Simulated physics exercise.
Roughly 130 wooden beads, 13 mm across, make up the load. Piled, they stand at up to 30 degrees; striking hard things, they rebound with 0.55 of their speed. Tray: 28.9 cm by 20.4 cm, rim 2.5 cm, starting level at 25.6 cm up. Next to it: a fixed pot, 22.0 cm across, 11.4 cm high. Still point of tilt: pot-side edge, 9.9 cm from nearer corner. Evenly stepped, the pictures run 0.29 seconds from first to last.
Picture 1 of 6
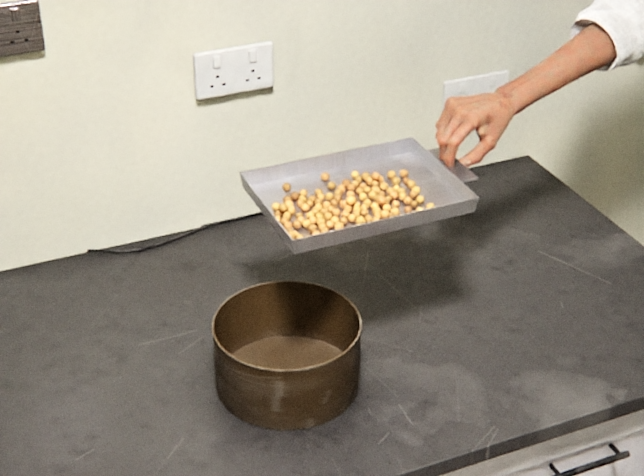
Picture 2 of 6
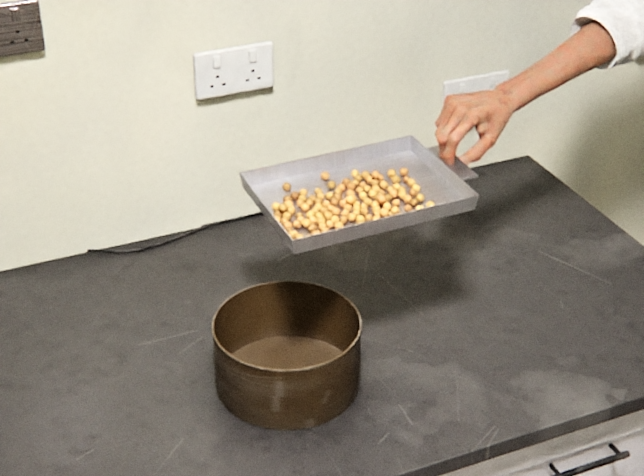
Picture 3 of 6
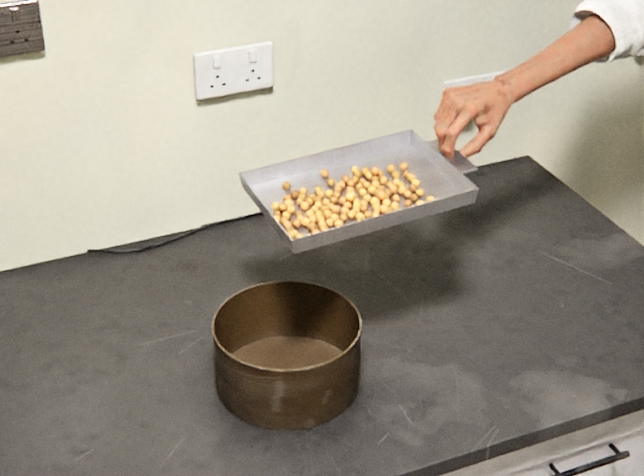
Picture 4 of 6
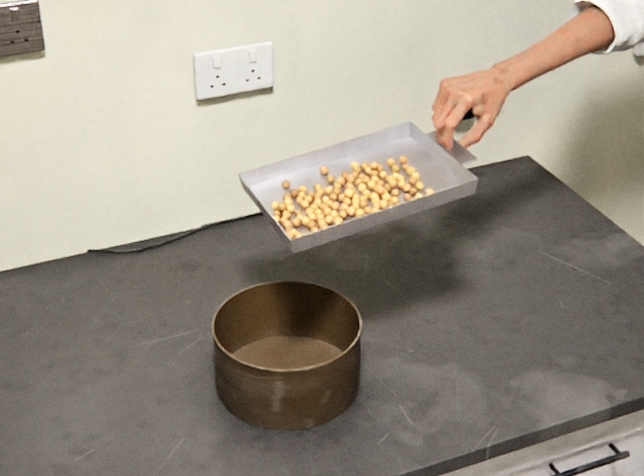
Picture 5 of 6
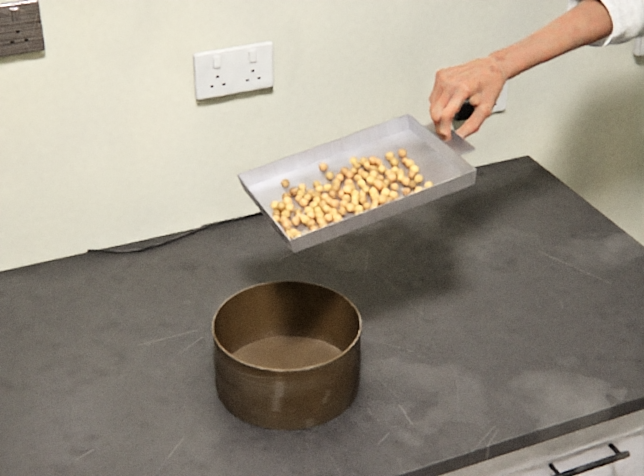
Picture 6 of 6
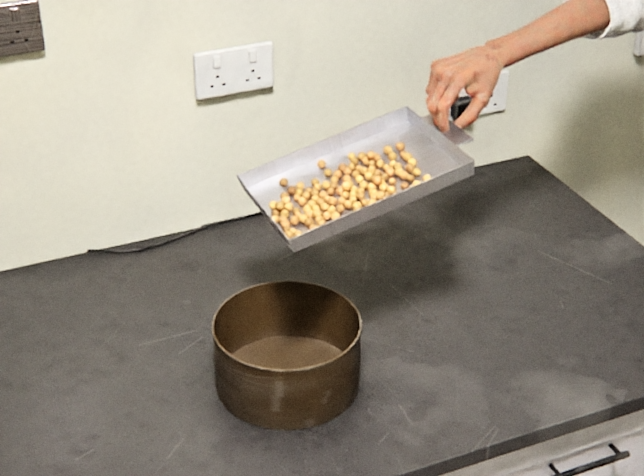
On a dark worktop, a hand slowly raising the right end of a tray of wooden beads above a round brown pot.
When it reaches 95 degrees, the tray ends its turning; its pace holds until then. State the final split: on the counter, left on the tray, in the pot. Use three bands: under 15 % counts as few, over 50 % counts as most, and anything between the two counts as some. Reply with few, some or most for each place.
Counter: Most, tray: Few, pot: Some.
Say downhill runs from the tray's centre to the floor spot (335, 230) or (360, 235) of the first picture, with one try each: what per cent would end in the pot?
95 and 85 %.
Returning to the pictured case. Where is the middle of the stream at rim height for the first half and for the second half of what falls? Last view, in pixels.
Early: About (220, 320); late: About (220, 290).
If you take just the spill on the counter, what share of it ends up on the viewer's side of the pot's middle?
Roughly 10 percent of the spill.
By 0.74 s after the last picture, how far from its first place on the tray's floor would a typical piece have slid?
It has moved some 6 cm from its start.
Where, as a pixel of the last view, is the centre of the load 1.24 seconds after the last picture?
At about (270, 186).
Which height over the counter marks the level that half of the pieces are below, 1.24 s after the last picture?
Roughly 30 centimetres, give or take.
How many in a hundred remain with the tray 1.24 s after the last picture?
About 100%.
Then, 0.74 s after the last picture, tilt 51 degrees; the tray holds 100 %, the pot 0 %.
Then, 1.24 s after the last picture, tilt 77 degrees; the tray holds 100 %, the pot 0 %.
Then, 1.80 s after the last picture, tilt 95 degrees; the tray holds 15 %, the pot 25 %.
In the end, counter 60 %, tray 0 %, pot 40 %.
